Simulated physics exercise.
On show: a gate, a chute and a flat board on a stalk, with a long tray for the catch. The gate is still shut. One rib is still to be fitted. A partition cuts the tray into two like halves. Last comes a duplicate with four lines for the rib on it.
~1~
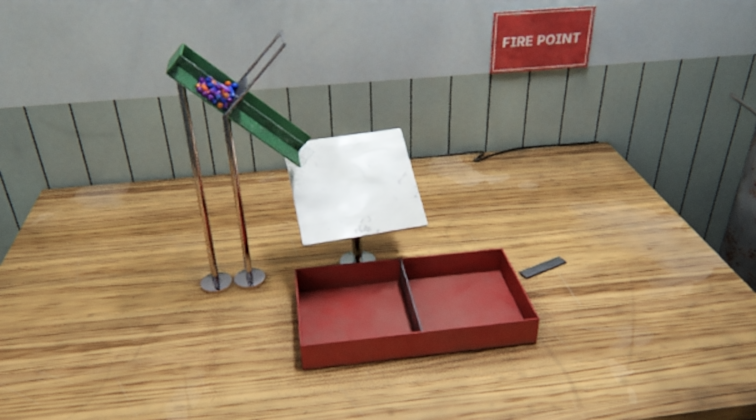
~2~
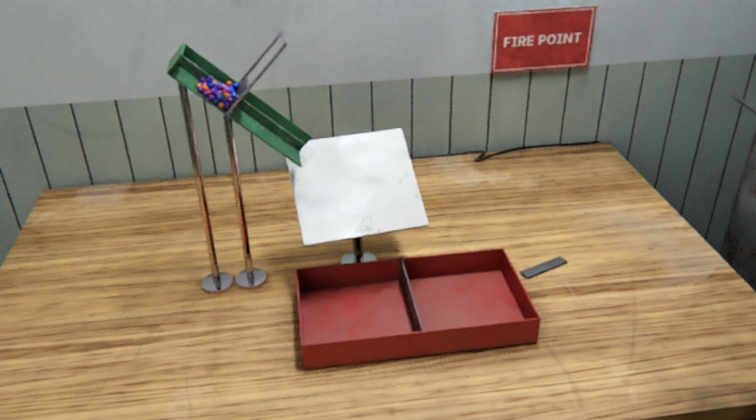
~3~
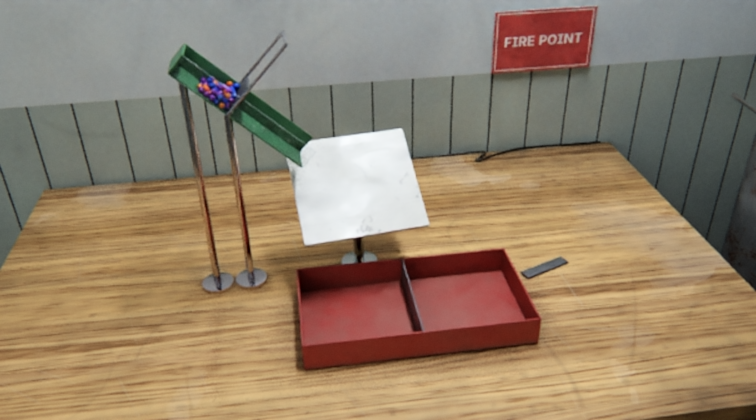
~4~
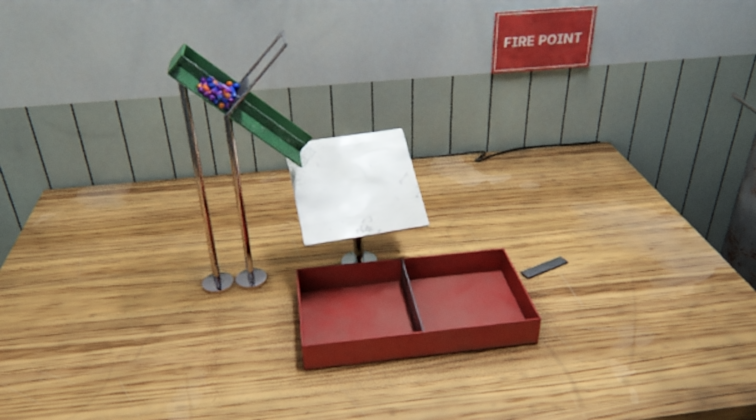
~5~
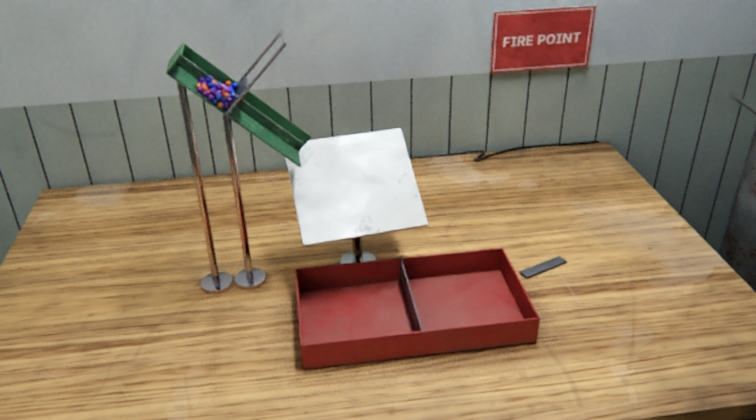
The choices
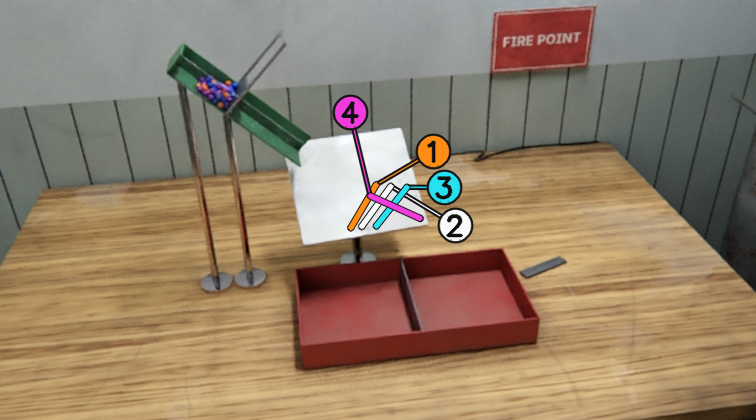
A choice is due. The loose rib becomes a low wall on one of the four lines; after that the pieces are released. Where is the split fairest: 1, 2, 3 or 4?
Line 4.
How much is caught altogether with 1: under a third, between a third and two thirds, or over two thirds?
It is over two thirds.
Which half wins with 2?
Left.
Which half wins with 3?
Left.
On the marked copy, line 1 from (376, 184) to (350, 228); line 2 from (390, 186) to (361, 226); line 3 from (407, 187) to (376, 226); line 4 from (370, 195) to (420, 218).
Choosing 1, of what is caught, nearly all in the left half, a small part in the right.
Choosing 2, of what is caught, nearly all in the left half, a small part in the right.
Choosing 3, of what is caught, most in the left half, a small part in the right.
Choosing 4, of what is caught, about half in the left half, about half in the right.
